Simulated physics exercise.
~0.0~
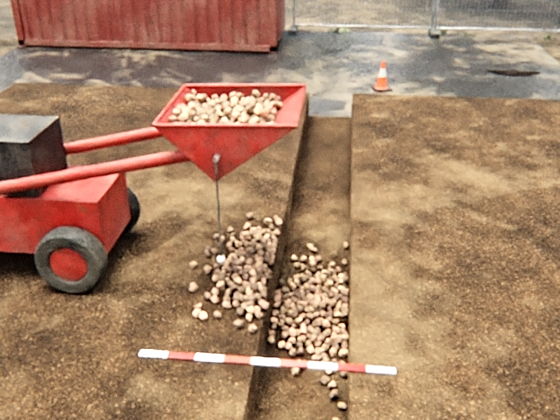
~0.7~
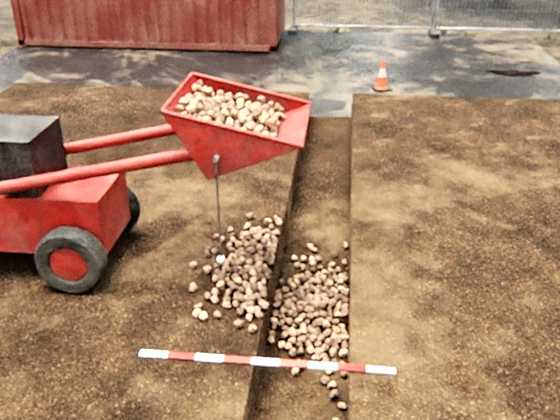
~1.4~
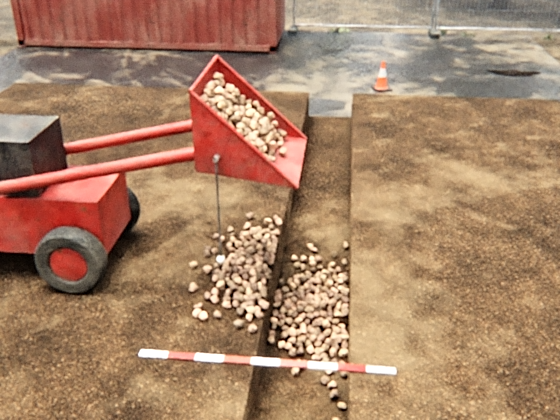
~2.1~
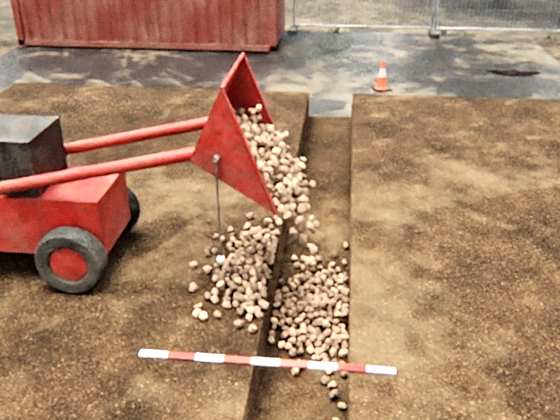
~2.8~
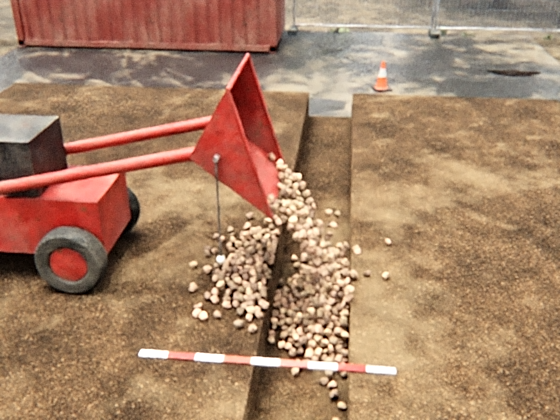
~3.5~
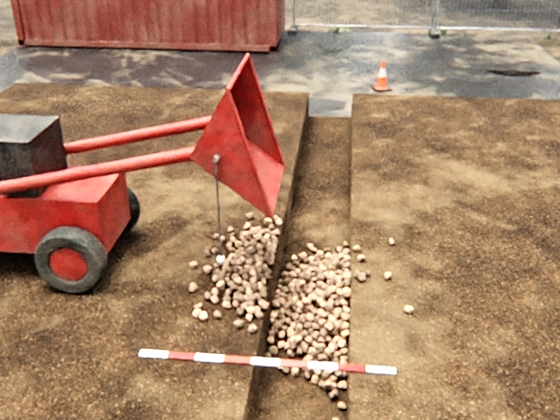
On a brown dirt yard crossed by a trench, a red loader tips its raised bucket forward, pouring pale stones onto an earlier heap; most land in the trench, a few scatter beyond its far edge, and the emptied bucket stays tilted above the enlarged pile.
